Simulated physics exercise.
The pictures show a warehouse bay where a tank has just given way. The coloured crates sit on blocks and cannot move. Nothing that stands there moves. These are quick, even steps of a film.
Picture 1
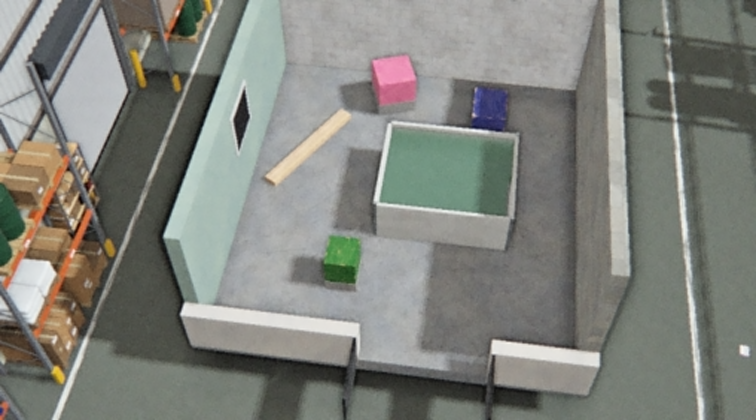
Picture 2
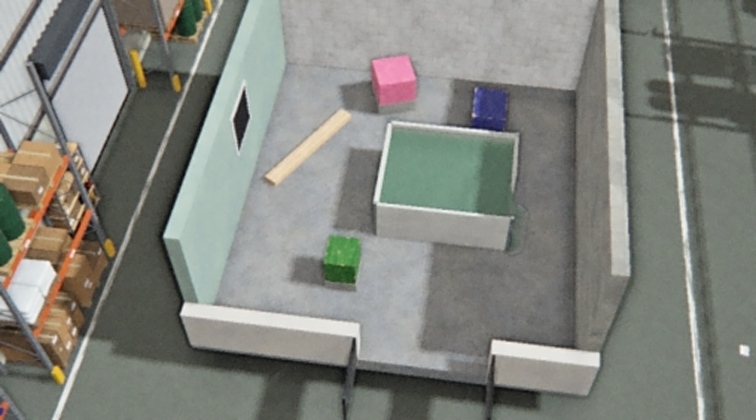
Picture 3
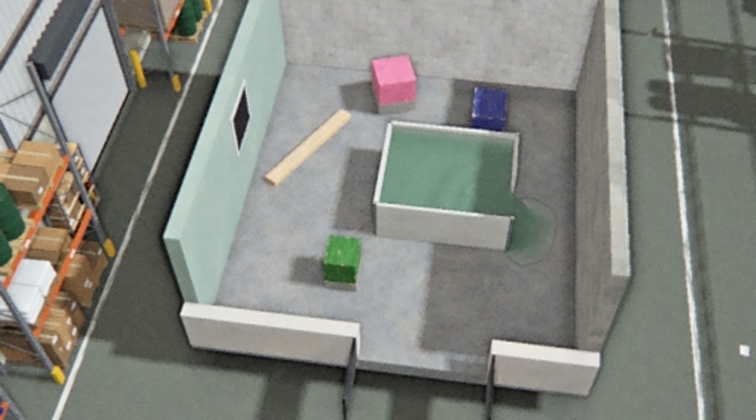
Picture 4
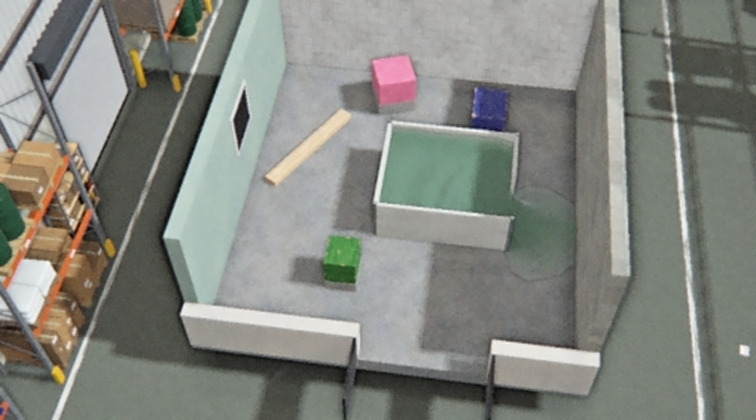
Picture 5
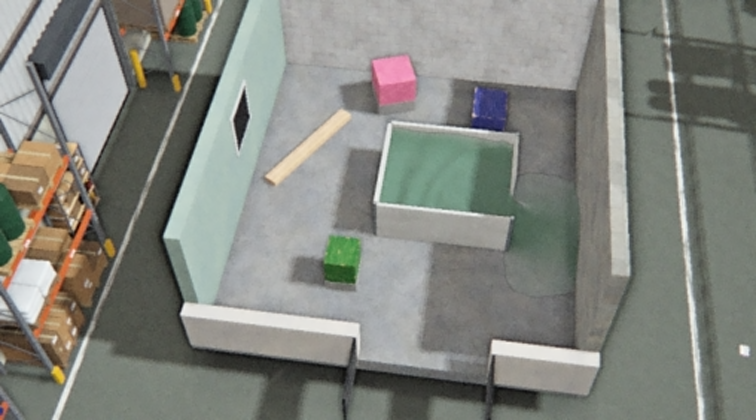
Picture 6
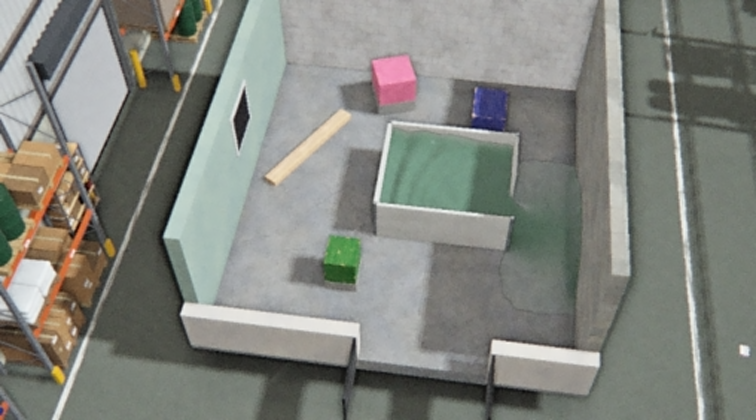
In a warehouse bay seen from high above, pale low walls enclose a grey concrete floor, with loaded orange shelving at the left. An open tank of green water sits right of centre, a pink block and a dark blue one behind it, a wooden plank and a green block to its left. Water pours from the tank's right side, spreads to the right-hand wall, then creeps toward the front, the camera still.
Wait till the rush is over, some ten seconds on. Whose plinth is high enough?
One by one: The blue crate is soaked; the pink crate keeps dry; the green crate keeps dry.
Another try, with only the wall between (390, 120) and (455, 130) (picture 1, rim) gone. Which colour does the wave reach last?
Last comes the green-painted one.
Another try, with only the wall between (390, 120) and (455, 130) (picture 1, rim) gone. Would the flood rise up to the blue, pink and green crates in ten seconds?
Then: Blue crate takes water, pink crate is topped, green crate is safe.
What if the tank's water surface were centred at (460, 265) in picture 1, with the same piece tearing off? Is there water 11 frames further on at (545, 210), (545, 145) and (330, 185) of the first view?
One after the other: Wet, wet, dry.
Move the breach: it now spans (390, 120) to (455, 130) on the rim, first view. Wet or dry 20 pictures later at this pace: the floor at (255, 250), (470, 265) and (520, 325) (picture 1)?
In turn: Covered, not flooded, no water.
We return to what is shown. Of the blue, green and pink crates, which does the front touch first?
That is the blue one.
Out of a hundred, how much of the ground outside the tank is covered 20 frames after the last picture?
Near 60 in a hundred.
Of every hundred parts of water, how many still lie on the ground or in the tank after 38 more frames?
Some 92 per cent.
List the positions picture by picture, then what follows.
In the first picture, still water in the open tank at (448, 171).
In the second picture, water pours out at (508, 217) and has run to (516, 251).
In the third picture, the front is at (551, 218), out from the gap at (508, 218).
In the fourth picture, water pours out at (508, 219) and has run to (574, 210).
In the fifth picture, the front is at (574, 289), out from the gap at (508, 218).
In the sixth picture, water pours out at (508, 218) and has run to (574, 313).
A moment on, water covers 15 % of the floor; the blue crate not reached, the pink crate not reached, the green crate not reached.
Next, water covers 30 % of the floor; the blue crate water round its plinth, the pink crate not reached, the green crate not reached.
Then, water covers 60 % of the floor; the blue crate water round its plinth, the pink crate water round its plinth, the green crate water round its plinth.
Later, water covers 90 % of the floor; the blue crate water round its plinth, the pink crate water round its plinth, the green crate water round its plinth.
In the end, water covers 100 % of the floor; the blue crate was topped, the pink crate stayed above the water, the green crate stayed above the water.
